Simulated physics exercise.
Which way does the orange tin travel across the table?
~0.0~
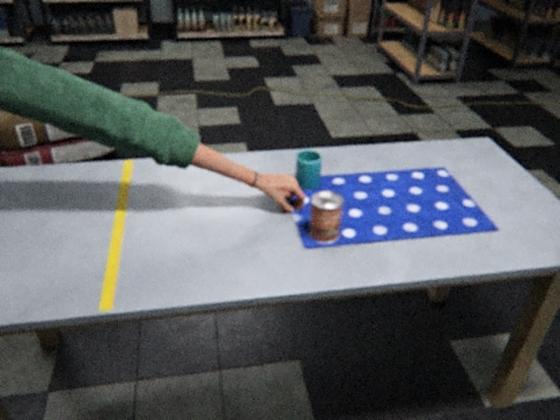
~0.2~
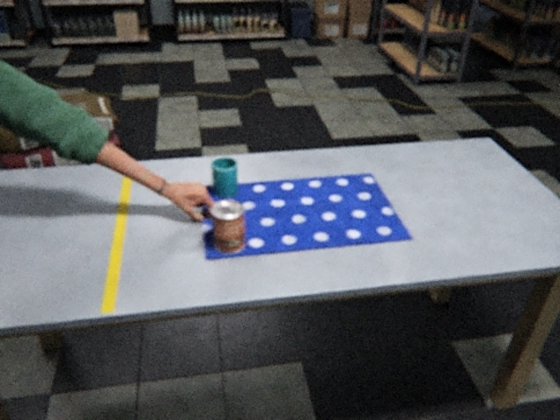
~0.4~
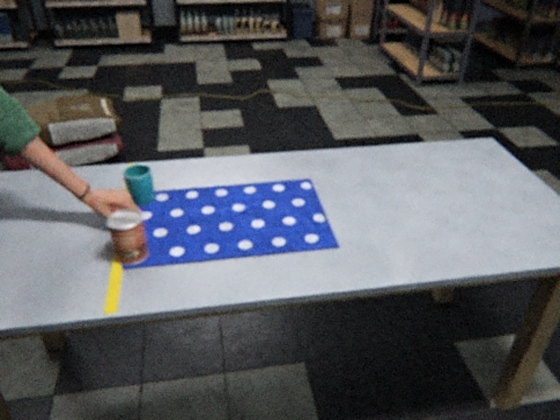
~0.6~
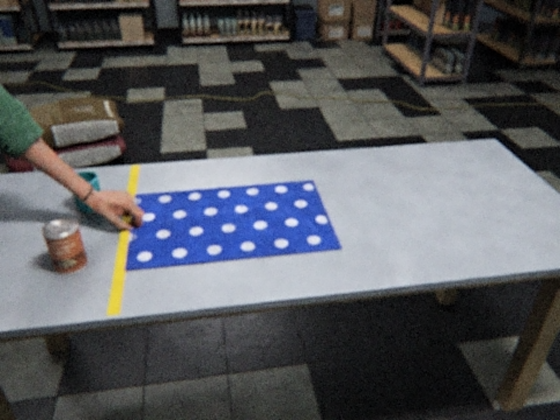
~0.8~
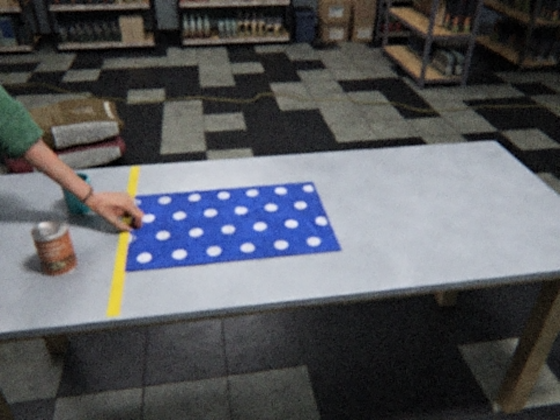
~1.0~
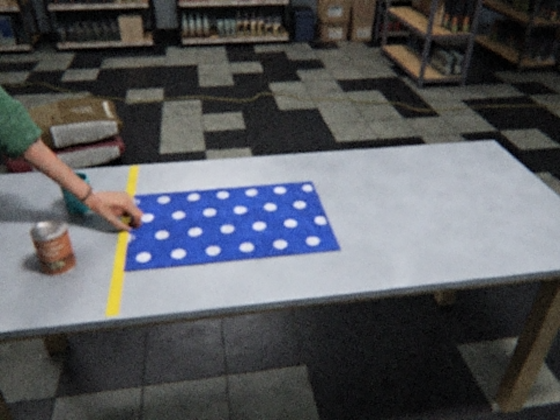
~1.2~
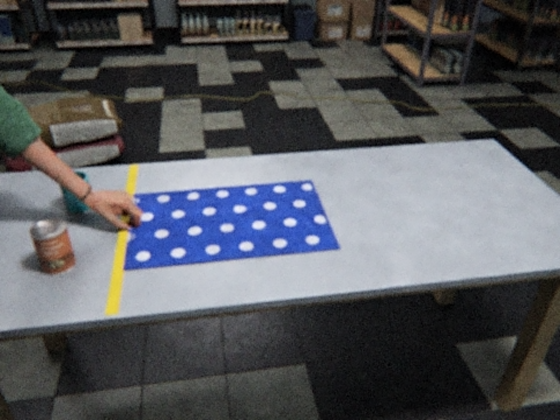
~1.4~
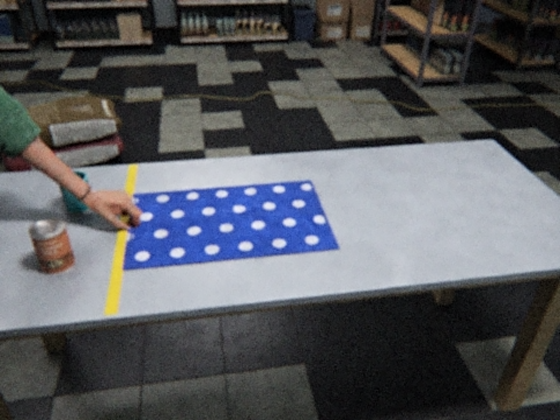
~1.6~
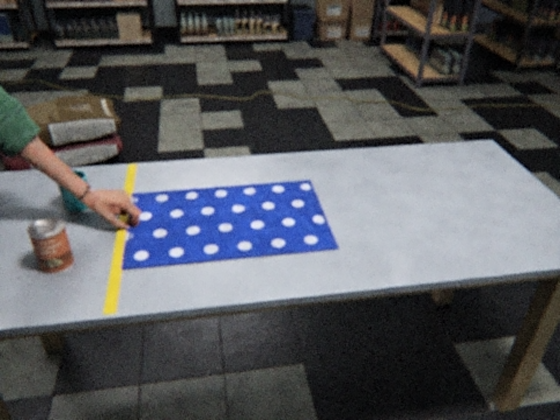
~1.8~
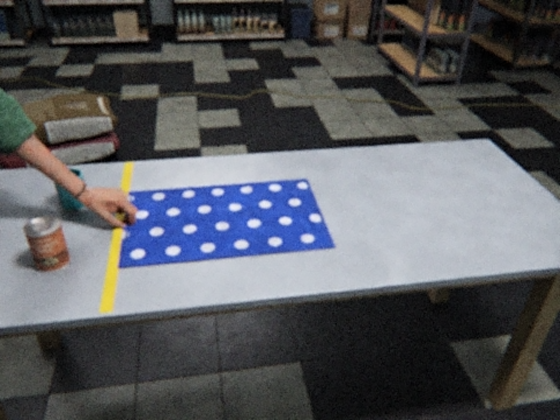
The orange tin travels to the left, first riding on the mat and then sliding off it past the yellow tape.
